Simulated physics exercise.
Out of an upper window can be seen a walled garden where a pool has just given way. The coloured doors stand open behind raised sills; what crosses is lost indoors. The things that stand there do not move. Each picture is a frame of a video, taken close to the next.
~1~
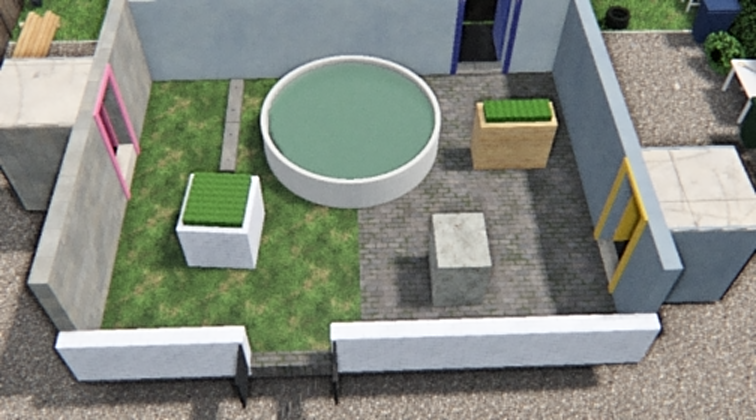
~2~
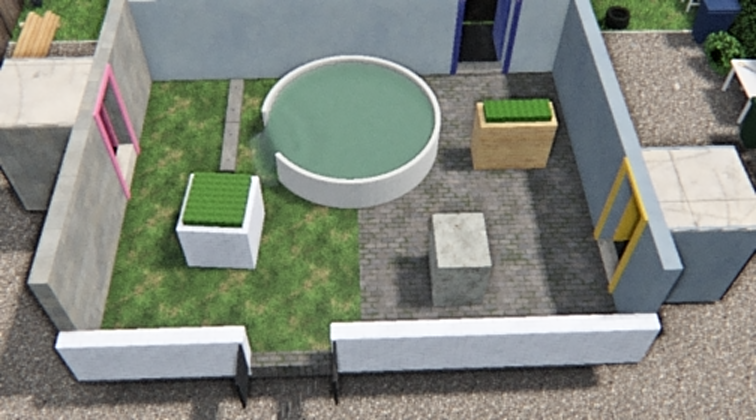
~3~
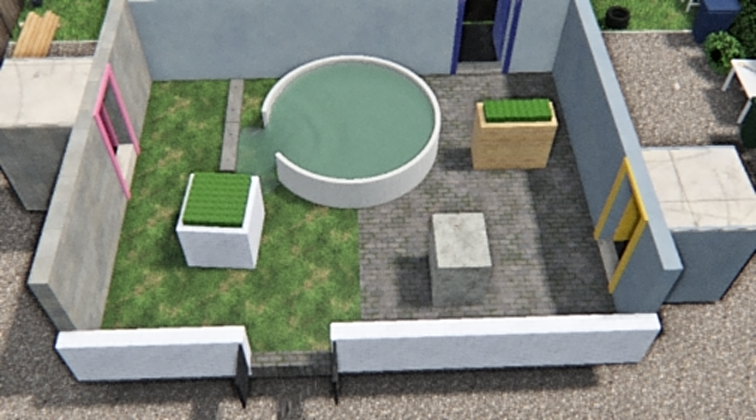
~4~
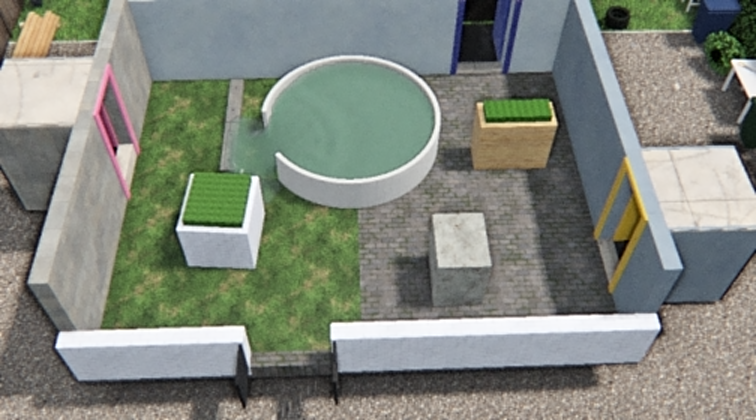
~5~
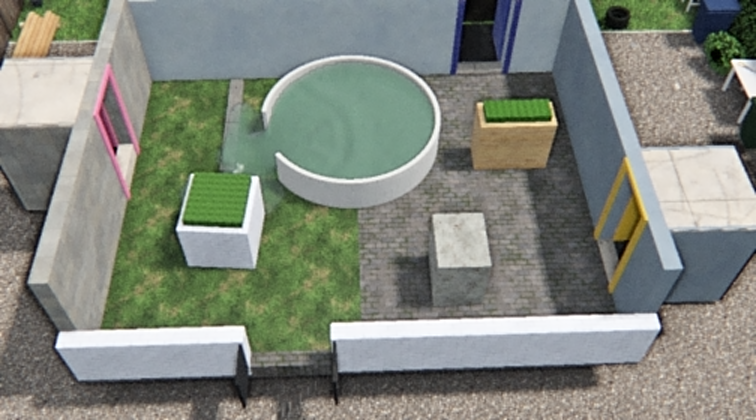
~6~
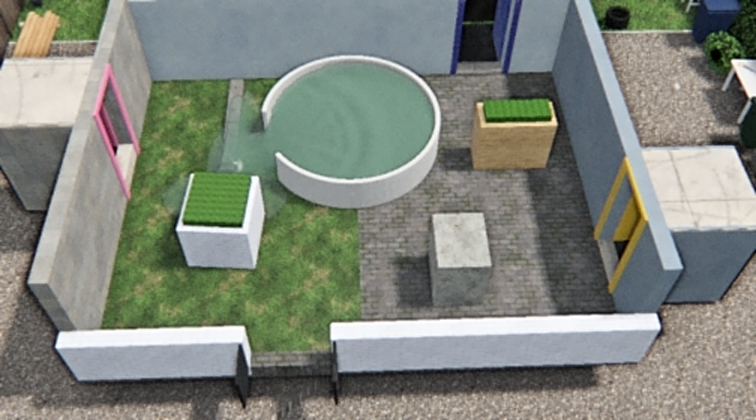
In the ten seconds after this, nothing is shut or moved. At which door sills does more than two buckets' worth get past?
The pink door will be within bounds; the yellow door will be within bounds; the blue door will be within bounds.
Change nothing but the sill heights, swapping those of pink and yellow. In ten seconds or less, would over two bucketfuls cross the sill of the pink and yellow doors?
So here it goes: Pink gets too much, while yellow doesn't reach it.
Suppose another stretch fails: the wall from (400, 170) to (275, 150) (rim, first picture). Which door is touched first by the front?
That's the one in pink.
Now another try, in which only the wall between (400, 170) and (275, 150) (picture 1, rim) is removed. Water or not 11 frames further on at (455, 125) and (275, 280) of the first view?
Untouched, then soaked.
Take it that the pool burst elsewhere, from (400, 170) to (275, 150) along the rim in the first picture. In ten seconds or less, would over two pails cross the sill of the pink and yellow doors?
Pink door: Remains below; yellow door: Exceeds it.
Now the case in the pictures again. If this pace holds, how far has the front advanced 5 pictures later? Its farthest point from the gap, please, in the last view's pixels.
Pixel estimate: (119, 245).
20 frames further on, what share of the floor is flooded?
I'd say close to 40 per cent.
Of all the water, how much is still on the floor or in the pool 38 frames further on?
Estimate: Some 100 %.
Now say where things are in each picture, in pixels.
In the first frame, still water in the round tank at (351, 118).
In the second frame, the front is at (262, 135), out from the gap at (270, 151).
In the third frame, water pours out at (270, 152) and has run to (242, 131).
In the fourth frame, the front is at a hidden place, out from the gap at (270, 152).
In the fifth frame, water pours out at (270, 152) and has run to a hidden place.
In the sixth frame, the front is at (170, 205), out from the gap at (270, 152).
A moment on, water covers 20 % of the floor; the pink door not reached, the yellow door not reached, the blue door not reached.
Next, water covers 30 % of the floor; the pink door wet at the sill, nothing in, the yellow door not reached, the blue door not reached.
Then, water covers 40 % of the floor; the pink door wet at the sill, nothing in, the yellow door not reached, the blue door not reached.
Later, water covers 60 % of the floor; the pink door wet at the sill, nothing in, the yellow door not reached, the blue door wet at the sill, nothing in.
In the end, water covers 85 % of the floor; the pink door wet at the sill, nothing in, the yellow door not reached, the blue door wet at the sill, nothing in.
